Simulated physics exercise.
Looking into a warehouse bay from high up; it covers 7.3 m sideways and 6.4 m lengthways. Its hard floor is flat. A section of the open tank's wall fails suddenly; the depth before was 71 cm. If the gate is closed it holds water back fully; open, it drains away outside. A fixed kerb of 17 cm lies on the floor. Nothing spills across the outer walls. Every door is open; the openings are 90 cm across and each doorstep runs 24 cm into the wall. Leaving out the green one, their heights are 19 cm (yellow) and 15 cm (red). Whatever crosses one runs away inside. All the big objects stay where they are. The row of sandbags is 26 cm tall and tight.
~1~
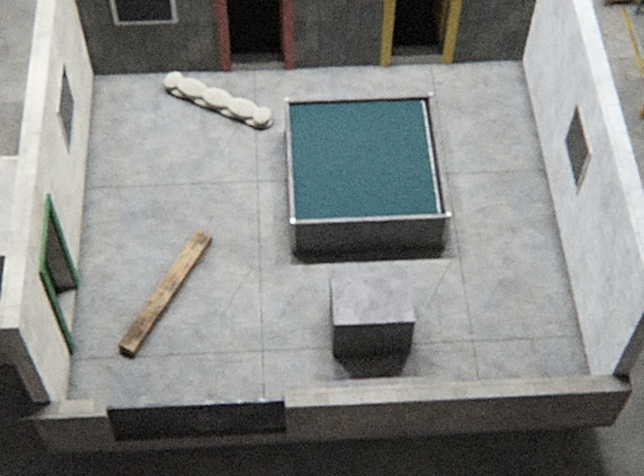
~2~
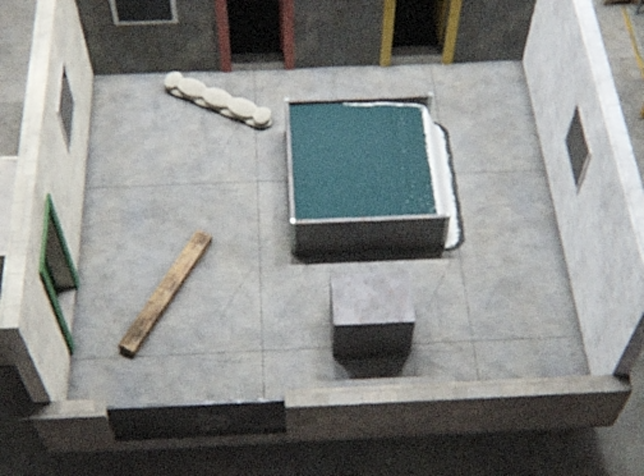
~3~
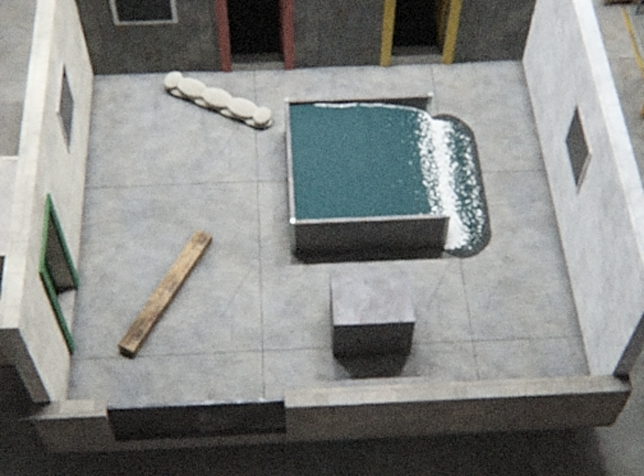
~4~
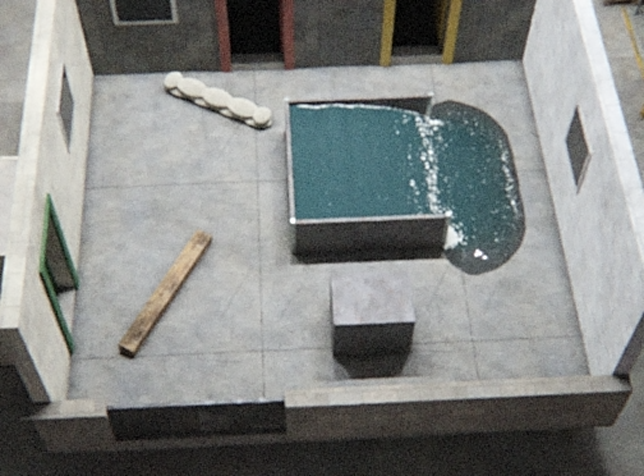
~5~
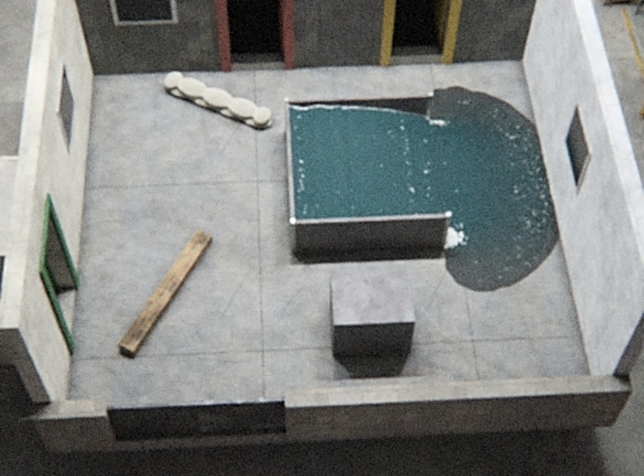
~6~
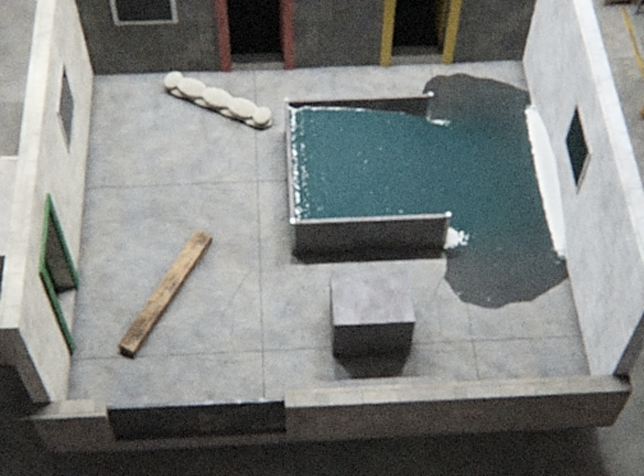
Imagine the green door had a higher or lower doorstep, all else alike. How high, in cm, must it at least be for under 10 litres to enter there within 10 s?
About 6 cm.
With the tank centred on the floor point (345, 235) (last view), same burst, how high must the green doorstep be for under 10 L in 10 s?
Then roughly 6.5 cm.
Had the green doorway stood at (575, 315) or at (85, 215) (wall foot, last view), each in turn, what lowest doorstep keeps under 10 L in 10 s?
About 15 and 7.5 cm.
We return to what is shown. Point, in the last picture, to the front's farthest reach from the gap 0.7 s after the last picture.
Around (583, 367).
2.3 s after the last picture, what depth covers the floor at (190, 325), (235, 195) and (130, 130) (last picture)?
About 0, 0 and 0 cm.
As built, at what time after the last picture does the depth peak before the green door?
Around 6.5 s.
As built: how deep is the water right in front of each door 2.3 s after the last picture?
Depths in cm: Green 0, yellow 19, red 3.
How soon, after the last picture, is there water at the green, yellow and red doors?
Arrival: Green 4.5 s, yellow 0.7 s, red 2.2 s.
Then, 0.7 s after the last picture water covers 20 % of the floor, deepest (51 cm) near (546, 192); it has not reached the green door.
Then, 2.3 s after the last picture water covers 40 % of the floor, deepest (40 cm) near (508, 64); it has not reached the green door.
Then, 9.3 s after the last picture water covers 95 % of the floor, deepest (12 cm) near (212, 420); 6 cm at the green door, 0 litres in over its 10 cm doorstep.
At the green door as built, the water peaked near 8 cm, 6.3 s after the last picture.
Run again over the same 10 s with other heights there, 15 litres in over 5 cm, 5 litres over 7 cm. The limit of 10 litres is kept from about 6 cm up.
